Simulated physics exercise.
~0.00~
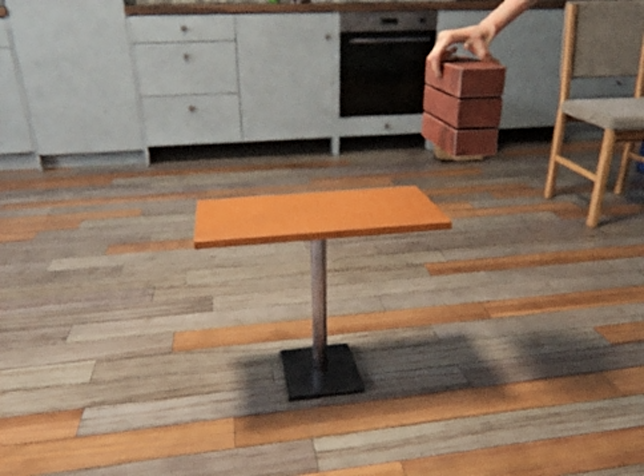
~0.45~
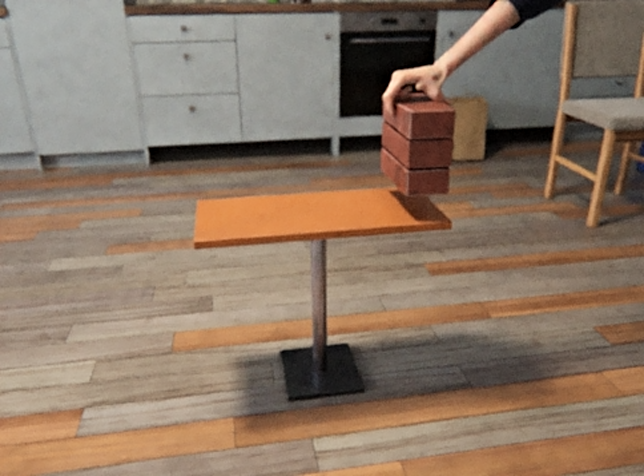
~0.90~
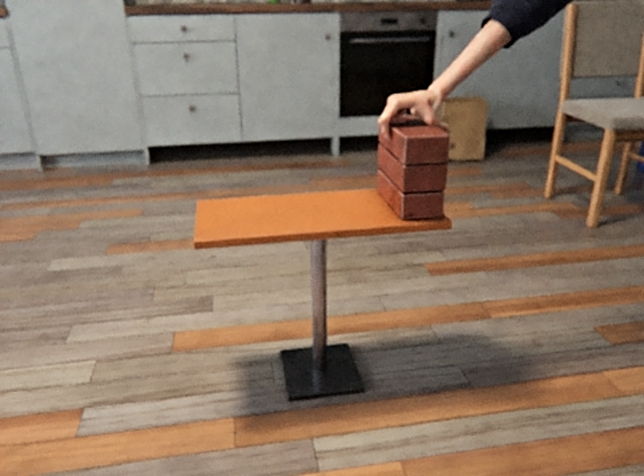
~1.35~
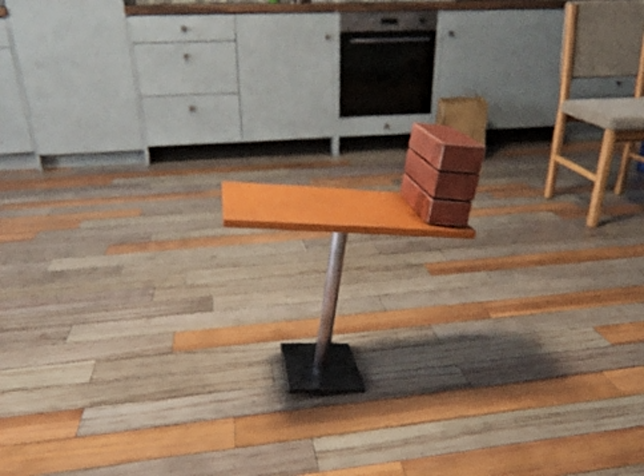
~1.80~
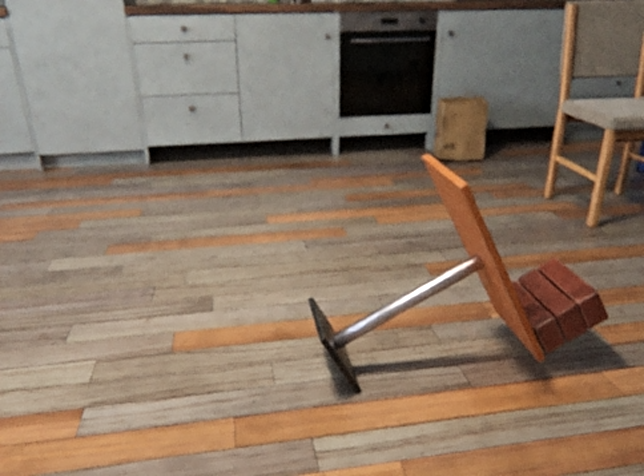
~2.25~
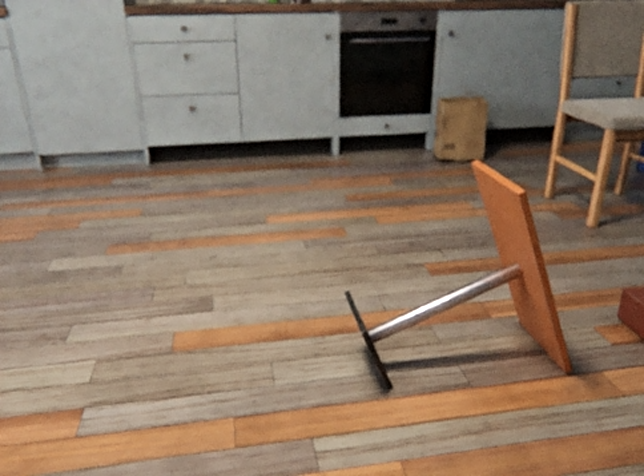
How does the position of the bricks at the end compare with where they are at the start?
At the start the bricks are held in the air by a hand, above and to the right of the orange side table. At the end they are down on the floor, farther right and partly out of view.
